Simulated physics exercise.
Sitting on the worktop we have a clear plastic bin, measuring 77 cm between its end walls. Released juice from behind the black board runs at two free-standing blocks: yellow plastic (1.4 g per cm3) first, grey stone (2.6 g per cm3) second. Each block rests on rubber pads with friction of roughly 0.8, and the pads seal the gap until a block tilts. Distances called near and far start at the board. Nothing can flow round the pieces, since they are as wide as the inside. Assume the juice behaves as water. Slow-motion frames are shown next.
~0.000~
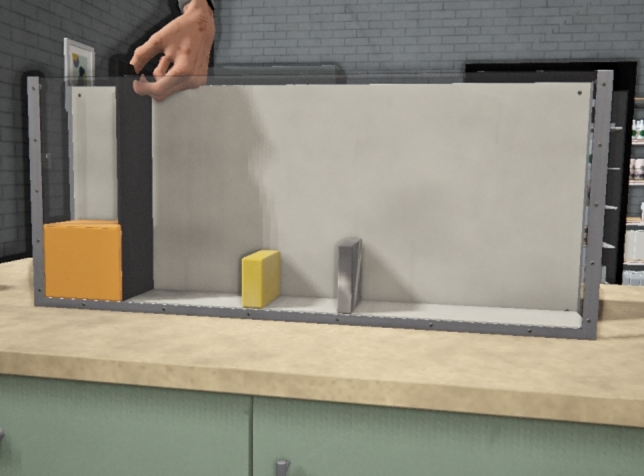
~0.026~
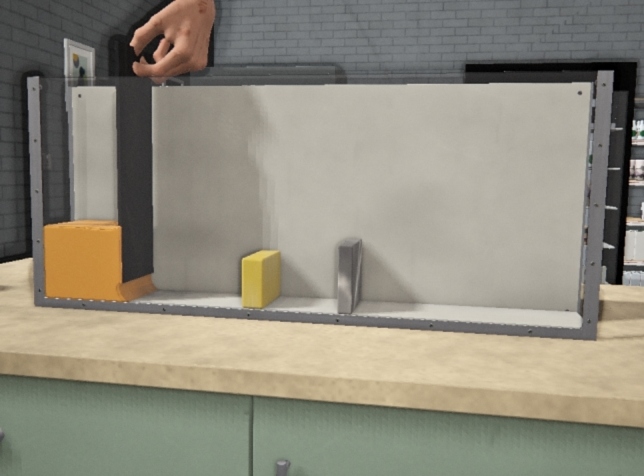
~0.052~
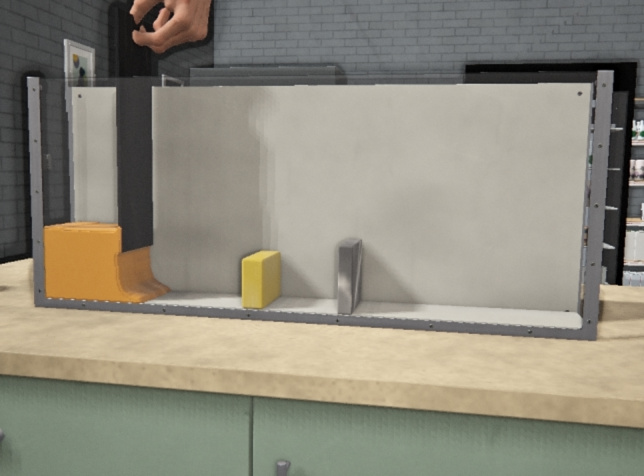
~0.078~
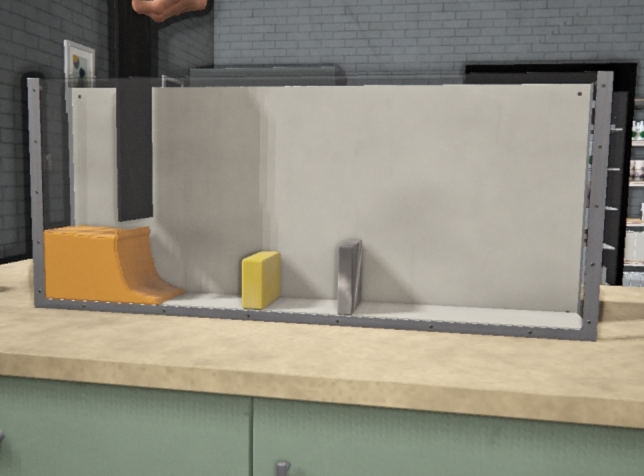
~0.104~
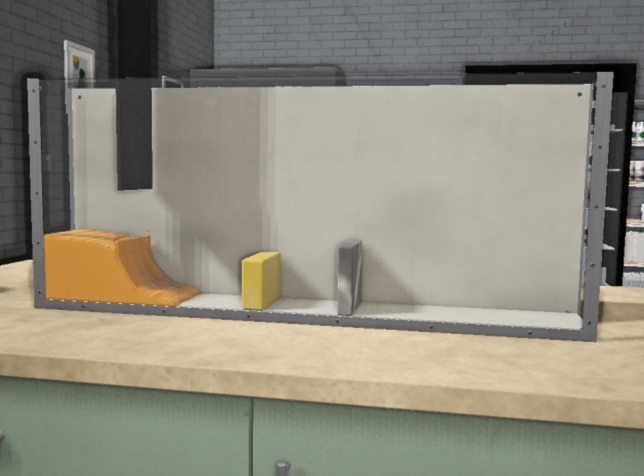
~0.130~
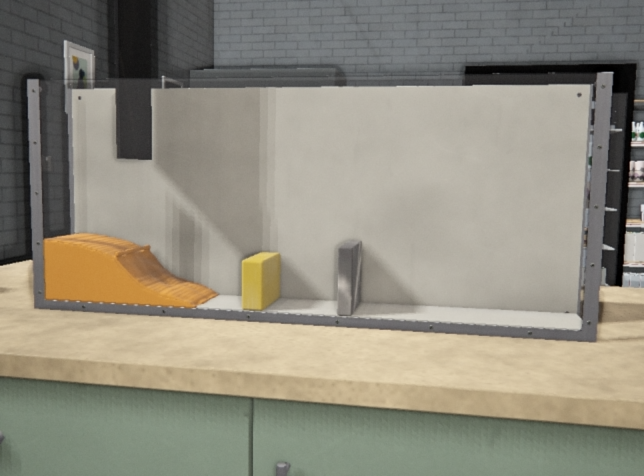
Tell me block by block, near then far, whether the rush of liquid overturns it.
Near one: Overturned, far one: Not overturned.
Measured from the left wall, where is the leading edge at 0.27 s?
Roughly 32 centimetres out.
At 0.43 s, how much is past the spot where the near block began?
It comes to around 18 in a hundred.
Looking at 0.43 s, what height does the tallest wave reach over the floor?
Roughly 14.5 cm up.
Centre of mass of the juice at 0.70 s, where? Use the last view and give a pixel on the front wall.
Centre of mass (last view): Approx. (199, 294).
Then, 0.27 s in, the front has run 32 cm from the left wall, the near block is upright and the far block is upright.
Then, 0.43 s in, the near block leans 36° and the far block is upright.
Then, 0.70 s in, the near block lies flat and the far block is upright.
Finally, the near block lies flat and the far block is upright; 0 per cent of the juice is past where the far block first stood.
